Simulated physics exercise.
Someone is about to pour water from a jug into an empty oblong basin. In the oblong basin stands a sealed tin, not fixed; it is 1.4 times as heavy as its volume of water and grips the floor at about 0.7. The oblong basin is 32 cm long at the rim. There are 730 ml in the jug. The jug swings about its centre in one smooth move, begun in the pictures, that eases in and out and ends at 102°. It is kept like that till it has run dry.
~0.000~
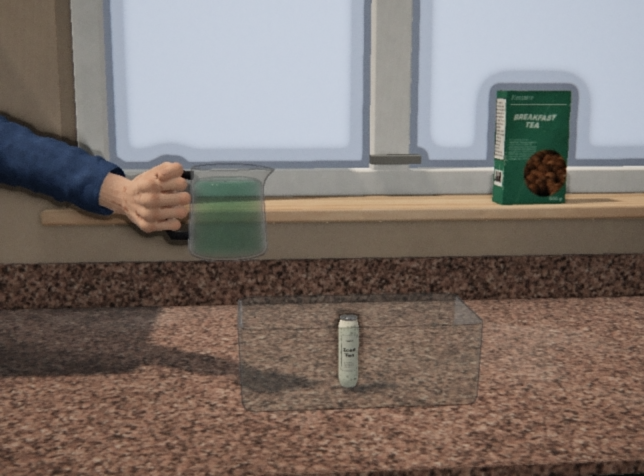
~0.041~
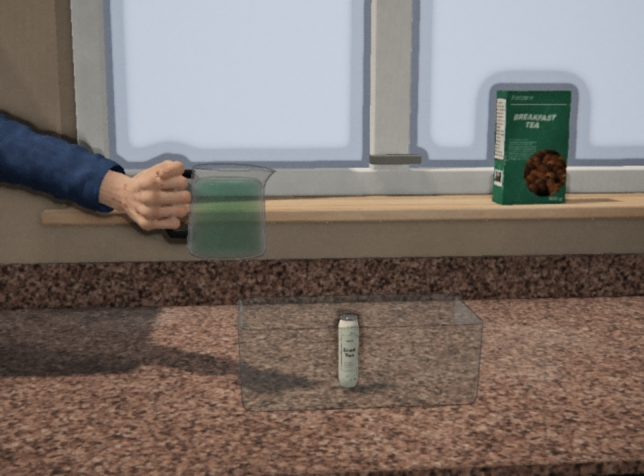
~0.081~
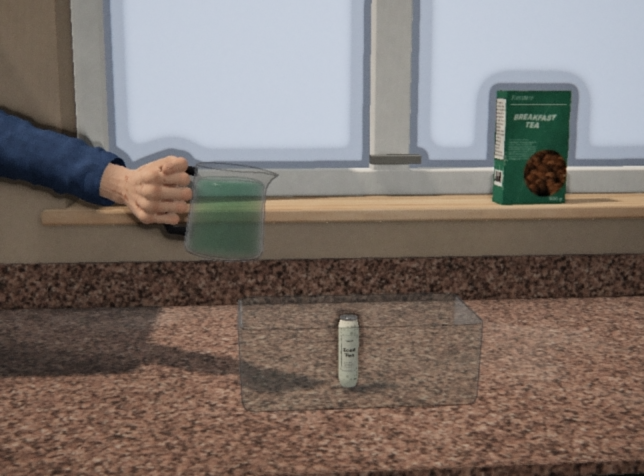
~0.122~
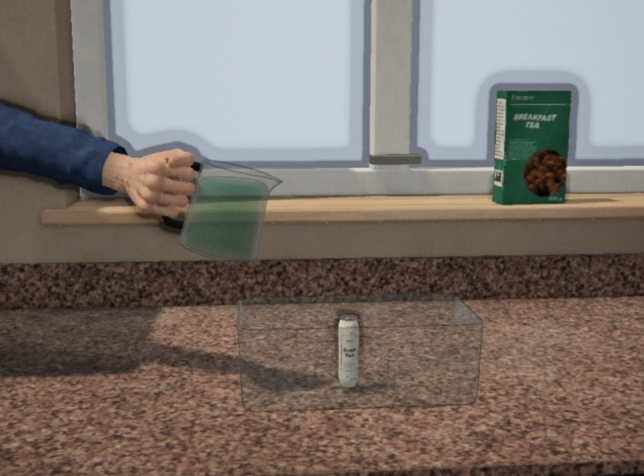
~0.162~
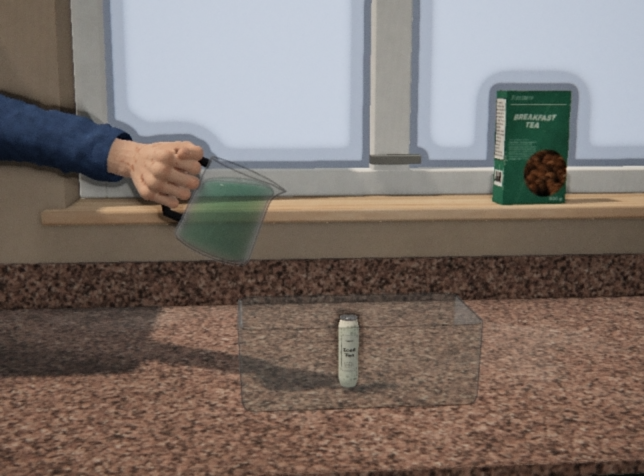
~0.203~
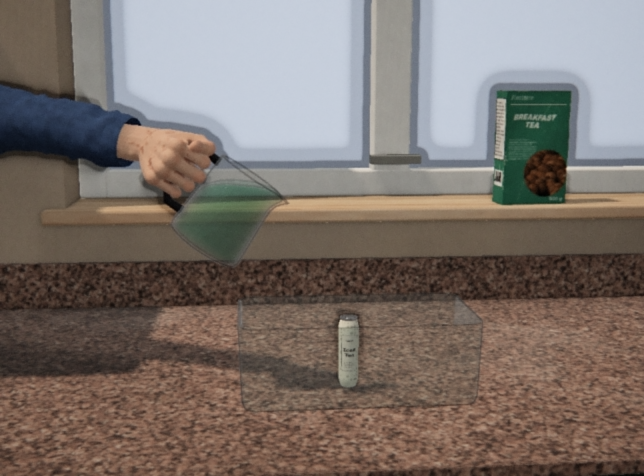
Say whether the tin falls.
The tin falls.
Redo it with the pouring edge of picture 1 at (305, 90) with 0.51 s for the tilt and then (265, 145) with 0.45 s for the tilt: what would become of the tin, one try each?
First it stays up; then it topples.
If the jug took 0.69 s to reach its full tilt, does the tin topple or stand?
Then it goes over.
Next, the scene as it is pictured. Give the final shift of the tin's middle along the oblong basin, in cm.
Some 8.5 cm.
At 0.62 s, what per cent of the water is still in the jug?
Some 24 per cent.
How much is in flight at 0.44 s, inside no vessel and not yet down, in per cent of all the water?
Near 26 in a hundred.
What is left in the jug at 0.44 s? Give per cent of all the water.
About 62 per cent.
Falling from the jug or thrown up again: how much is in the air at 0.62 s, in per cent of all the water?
About 20 per cent.
Then, 0.44 s in, the tilt is 98° and 62 per cent is still to pour; the tin stands where it began.
Then, 0.62 s in, the tilt is 102° and 24 per cent is still to pour; the tin leans 12°.
Then, 0.81 s in, the tilt is 102° and 9 per cent is still to pour; the tin lies on its side.
Then, 1.01 s in, the tilt is 102° and 3 per cent is still to pour; the tin lies on its side.
Finally, the tin lies on its side.
